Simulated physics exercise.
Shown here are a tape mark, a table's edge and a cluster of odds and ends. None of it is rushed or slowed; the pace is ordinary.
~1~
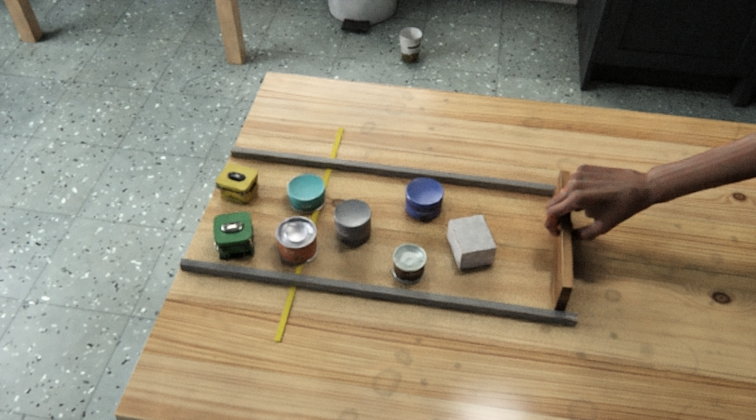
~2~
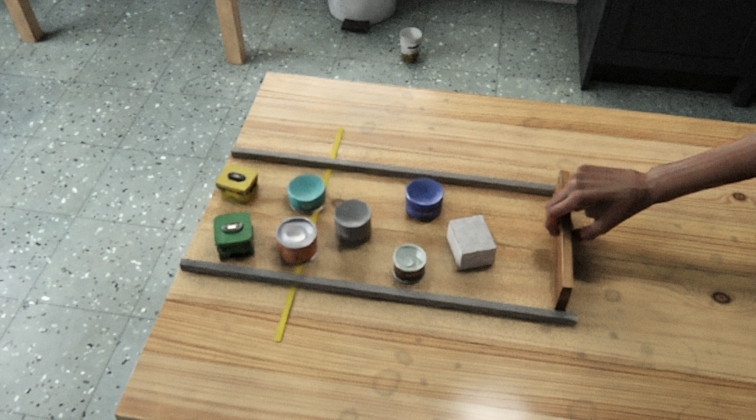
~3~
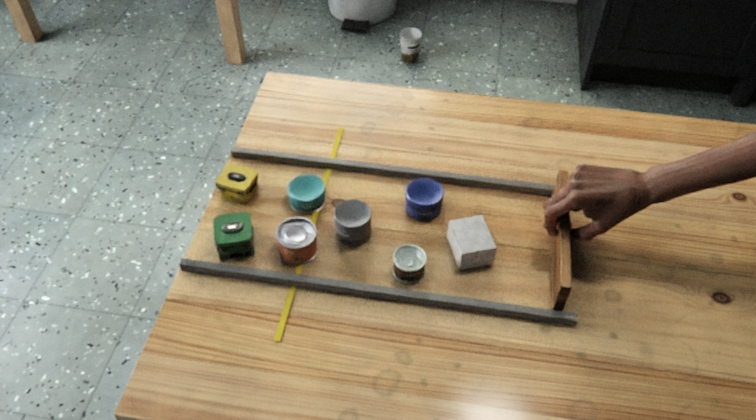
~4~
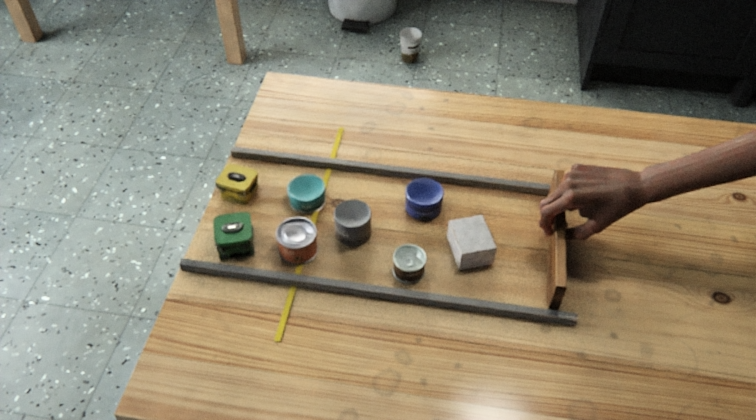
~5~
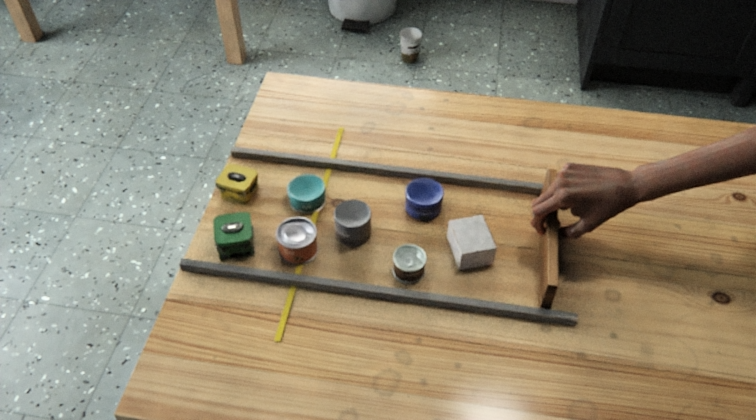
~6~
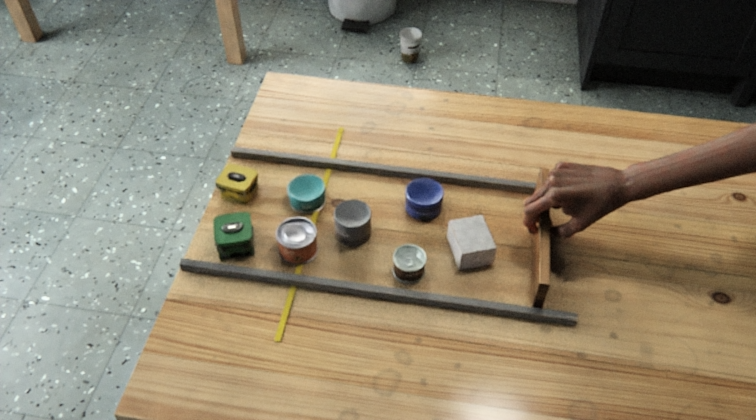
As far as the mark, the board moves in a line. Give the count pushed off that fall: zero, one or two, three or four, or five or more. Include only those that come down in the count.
Count: Zero.
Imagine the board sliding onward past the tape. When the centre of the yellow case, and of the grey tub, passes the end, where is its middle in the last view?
First near (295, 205), second near (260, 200).
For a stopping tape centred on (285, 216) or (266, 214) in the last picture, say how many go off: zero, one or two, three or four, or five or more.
The falls would be just one or two; one to two.
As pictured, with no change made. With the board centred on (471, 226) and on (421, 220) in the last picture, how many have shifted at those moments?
At the first place 1, at the second 3.
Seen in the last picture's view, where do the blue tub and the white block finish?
Final pixels, roughly: (304, 184) for the first, (295, 215) for the other.
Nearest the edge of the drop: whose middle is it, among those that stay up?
That would be the yellow case.
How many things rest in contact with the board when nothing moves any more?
3 end up touching it.
Soon after, none off yet; yellow case at rest near (238, 184); green case at rest near (234, 236); turquoise tin at rest near (307, 194).
At rest, the number that fall off is zero.
